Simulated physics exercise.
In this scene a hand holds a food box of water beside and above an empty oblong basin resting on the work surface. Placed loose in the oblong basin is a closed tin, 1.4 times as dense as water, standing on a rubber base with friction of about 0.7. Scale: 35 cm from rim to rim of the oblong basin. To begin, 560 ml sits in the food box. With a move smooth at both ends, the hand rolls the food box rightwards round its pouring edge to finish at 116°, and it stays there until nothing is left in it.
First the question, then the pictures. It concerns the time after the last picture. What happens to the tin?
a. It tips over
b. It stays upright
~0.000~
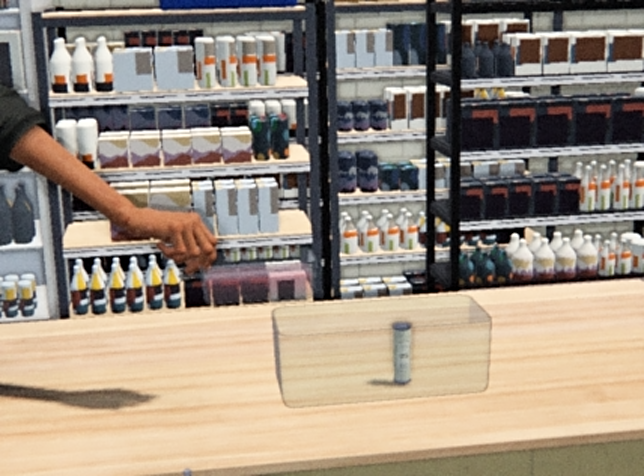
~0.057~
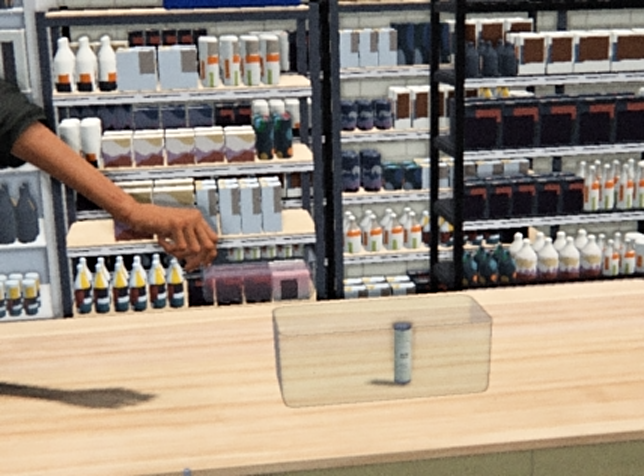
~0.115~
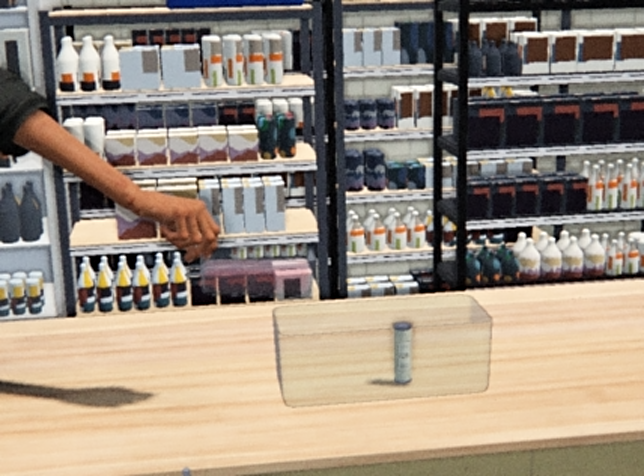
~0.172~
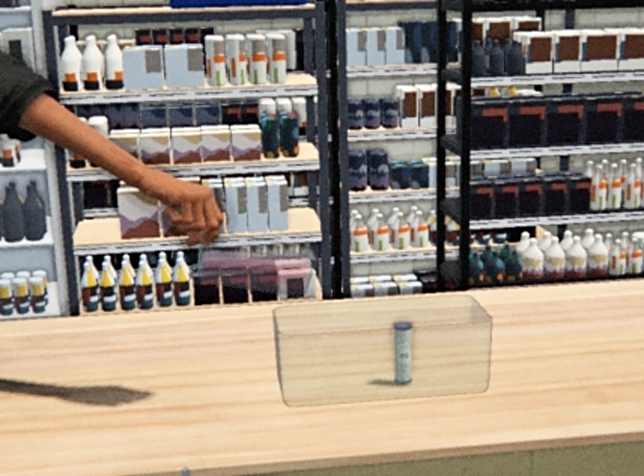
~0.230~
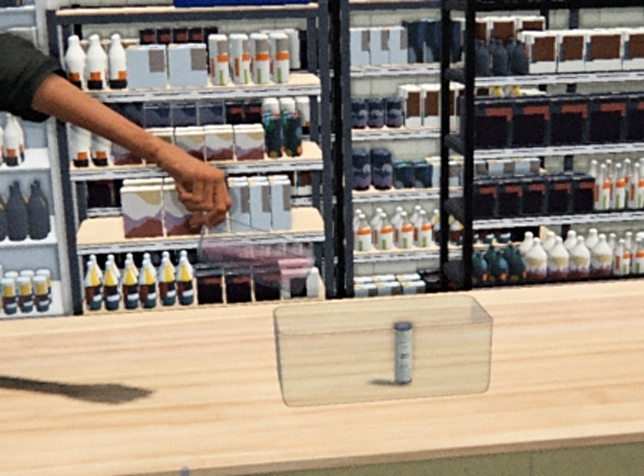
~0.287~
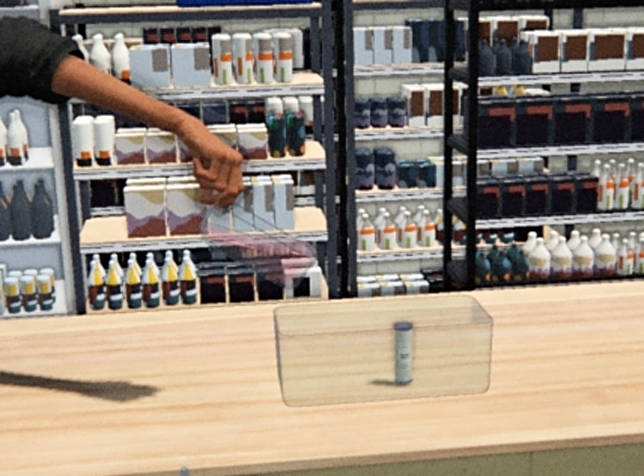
It tips over (a).
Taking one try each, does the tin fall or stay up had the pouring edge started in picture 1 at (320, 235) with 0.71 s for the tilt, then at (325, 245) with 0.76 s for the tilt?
Trial 1 - tin stays standing; trial 2 - tin stays standing.
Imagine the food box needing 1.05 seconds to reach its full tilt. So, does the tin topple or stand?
The tin stays balanced.
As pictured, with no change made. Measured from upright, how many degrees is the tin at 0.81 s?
Tilt: Around 30°.
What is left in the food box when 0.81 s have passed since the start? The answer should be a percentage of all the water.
Near 0 percent, more or less.
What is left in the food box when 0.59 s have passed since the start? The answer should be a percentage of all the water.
Still held: Roughly 10 % of the total.
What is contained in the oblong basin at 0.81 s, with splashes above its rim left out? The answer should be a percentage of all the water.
Around 96 per cent of the whole.
After 0.59 s the tilt is 98° and 9 per cent is still to pour; the tin stands where it began.
After 0.81 s the tilt is 116° and 0 per cent is still to pour; the tin leans 29°.
After 1.04 s the tilt is 116° and 0 per cent is still to pour; the tin lies on its side.
After 1.29 s the tilt is 116° and 0 per cent is still to pour; the tin lies on its side.
In the end the tin lies on its side.
